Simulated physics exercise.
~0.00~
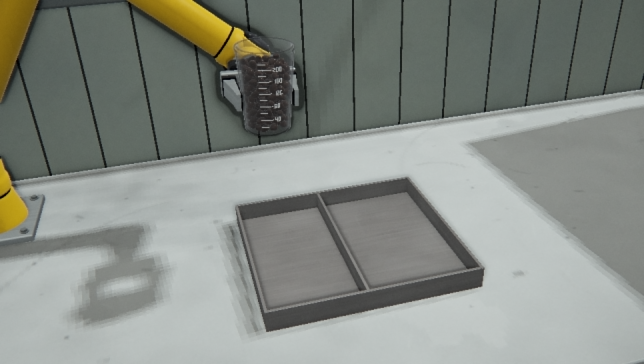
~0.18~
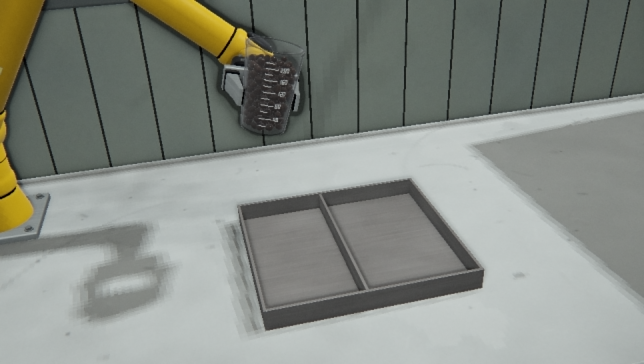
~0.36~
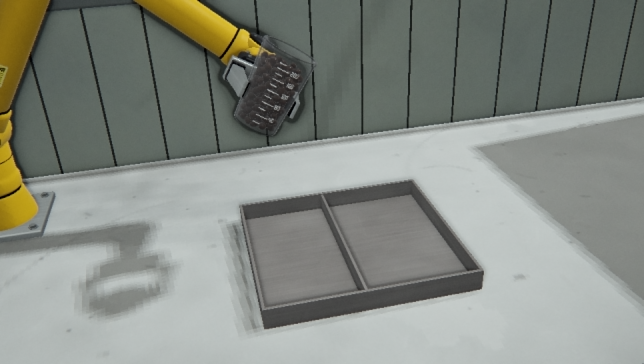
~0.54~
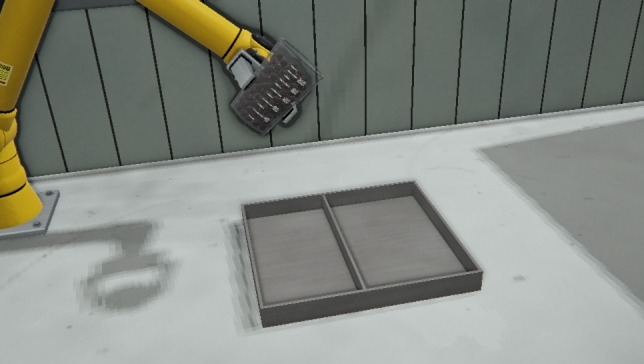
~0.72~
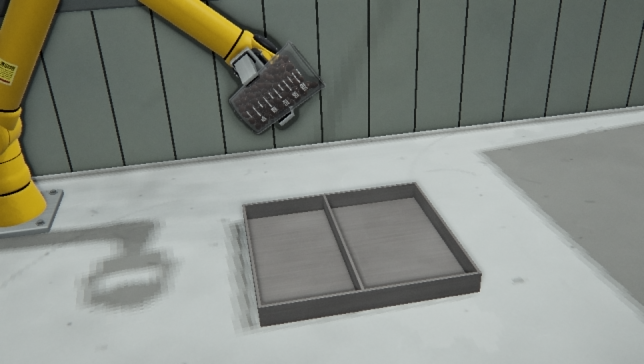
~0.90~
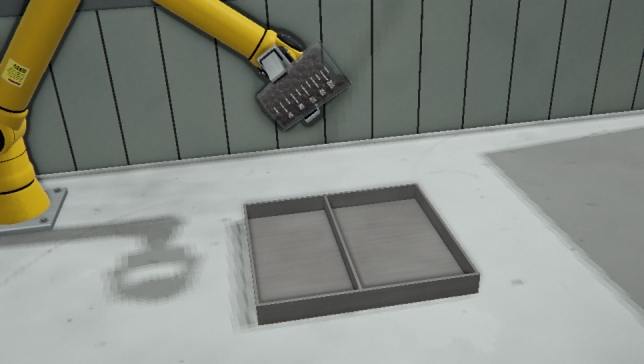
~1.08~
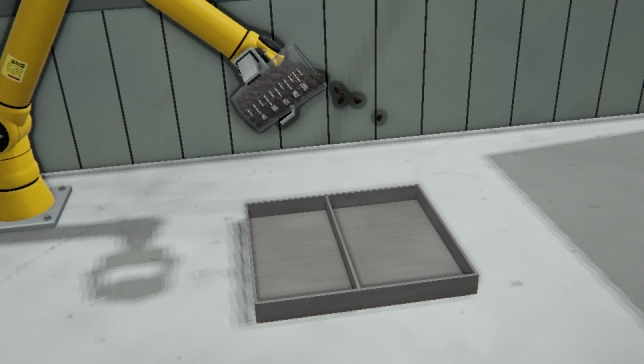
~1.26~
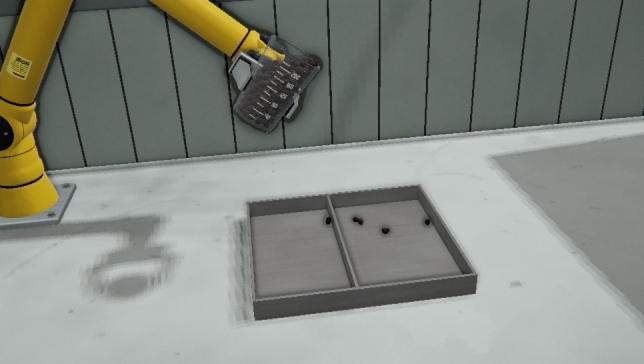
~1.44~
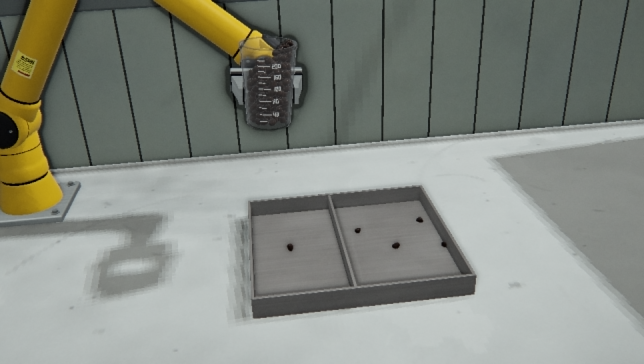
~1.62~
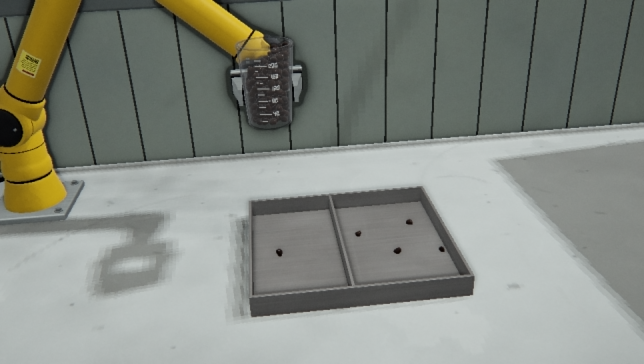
A yellow robot arm tipped a dark, see-through tumbler marked with a scale above a divided grey tray, spilling a few dark beans, then swung it upright again, leaving one bean in the left part and four in the right.
